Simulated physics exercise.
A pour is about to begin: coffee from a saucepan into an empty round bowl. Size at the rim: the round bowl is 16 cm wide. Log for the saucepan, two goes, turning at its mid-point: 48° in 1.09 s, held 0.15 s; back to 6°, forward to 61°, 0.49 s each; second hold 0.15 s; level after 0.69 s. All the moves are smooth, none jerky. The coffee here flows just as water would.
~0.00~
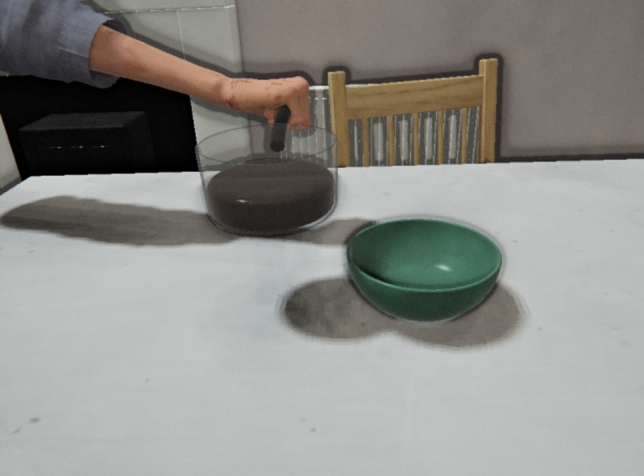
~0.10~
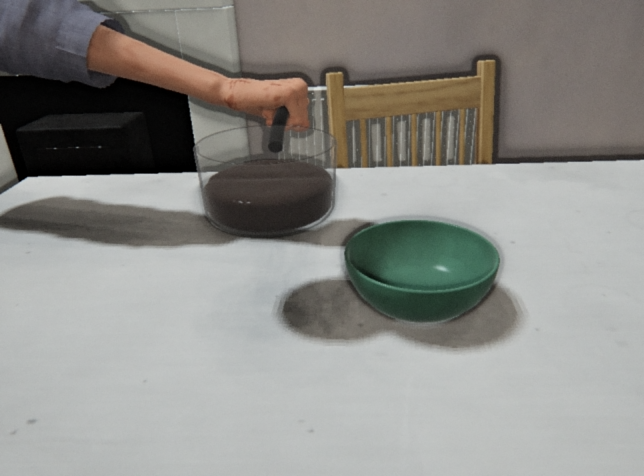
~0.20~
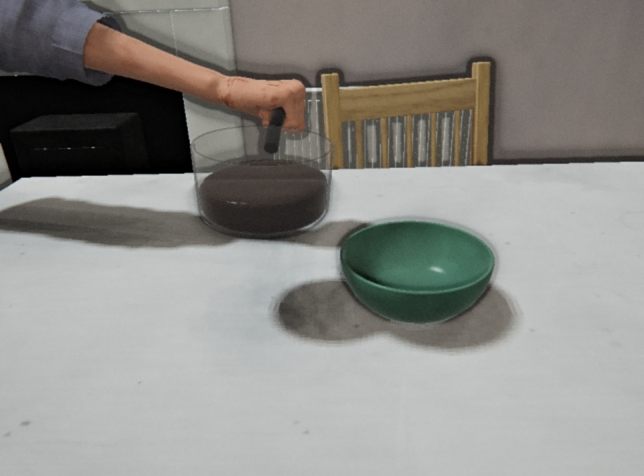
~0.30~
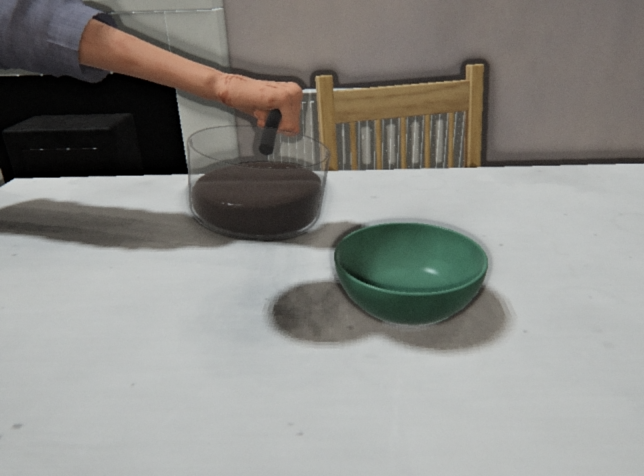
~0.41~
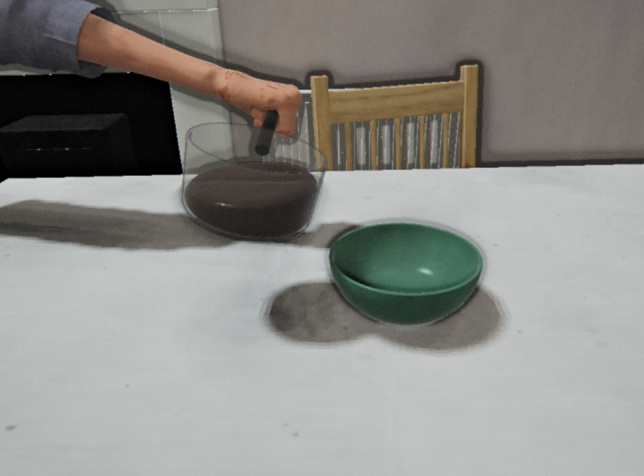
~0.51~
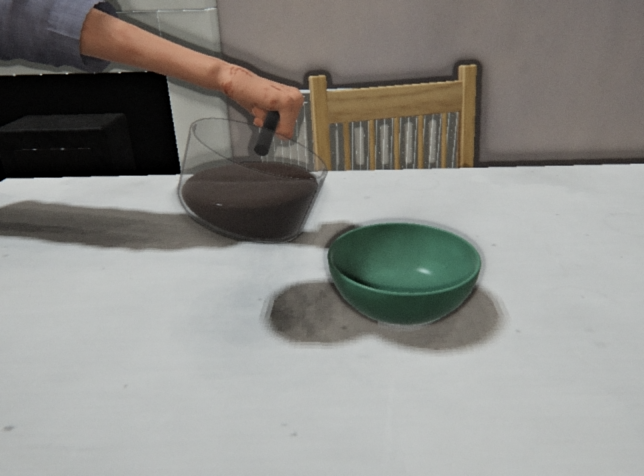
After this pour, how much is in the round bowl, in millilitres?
I would say roughly 265 ml ends up there.
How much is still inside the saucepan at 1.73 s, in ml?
About 310 ml.
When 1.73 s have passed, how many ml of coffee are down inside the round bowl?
Roughly 140 ml.
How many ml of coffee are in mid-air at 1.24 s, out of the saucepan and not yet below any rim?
Estimate: Some 30 ml.
By 1.24 s the tilt is 48° and the round bowl has 95 ml, the saucepan 335 ml, and 0 ml is on the table.
By 1.73 s the tilt is 6° and the round bowl has 140 ml, the saucepan 315 ml, and 5 ml is on the table.
By 2.37 s the tilt is 61° and the round bowl has 215 ml, the saucepan 220 ml, and 10 ml is on the table.
By 2.86 s the tilt is 11° and the round bowl has 265 ml, the saucepan 185 ml, and 10 ml is on the table.
At rest the round bowl has 265 ml, the saucepan 185 ml, and 10 ml is on the table.
